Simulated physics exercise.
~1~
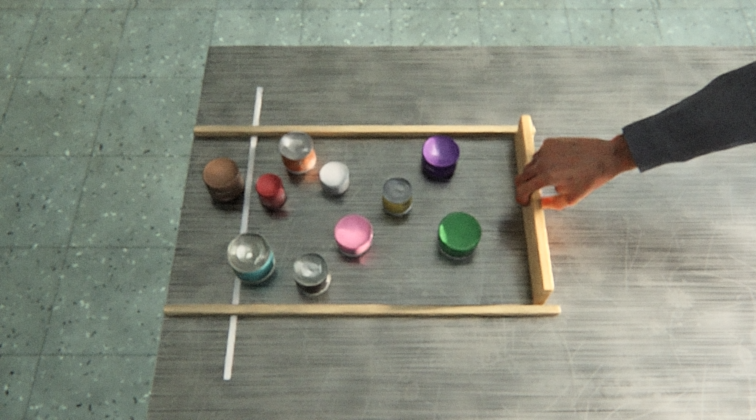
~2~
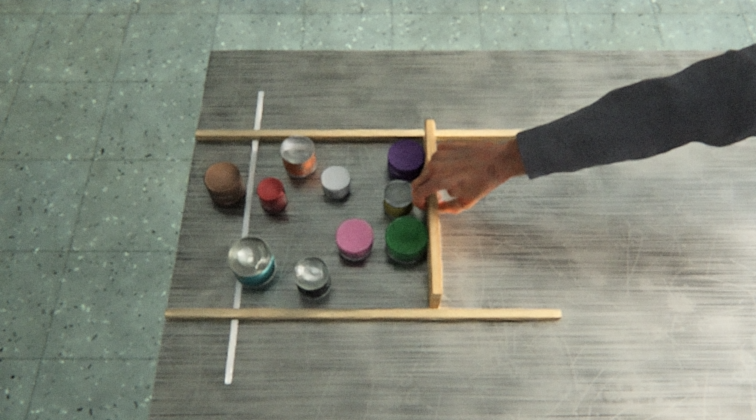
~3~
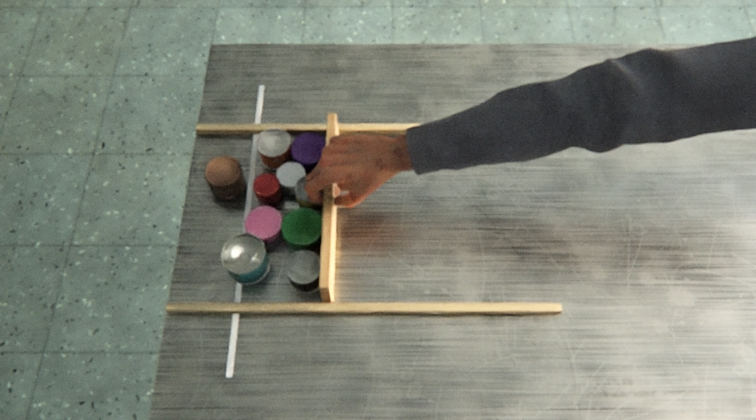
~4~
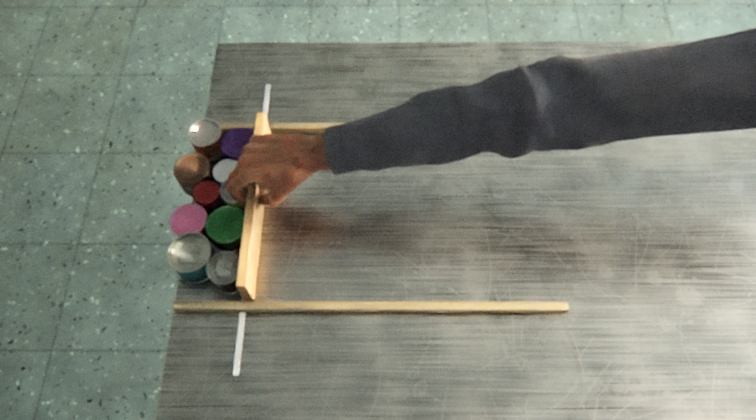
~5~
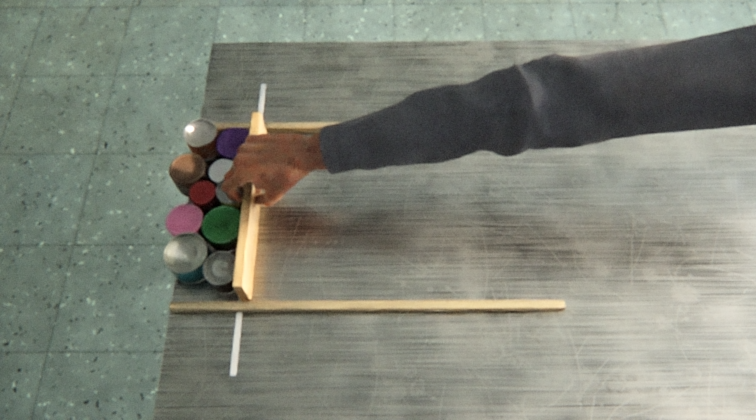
The footage shows a hand sliding an upright wooden board leftward between two wooden rails on a table, gathering scattered coloured tins and tubs and pushing them along until the board stops at a white tape line, with the containers packed together near the table's left edge, none fallen.
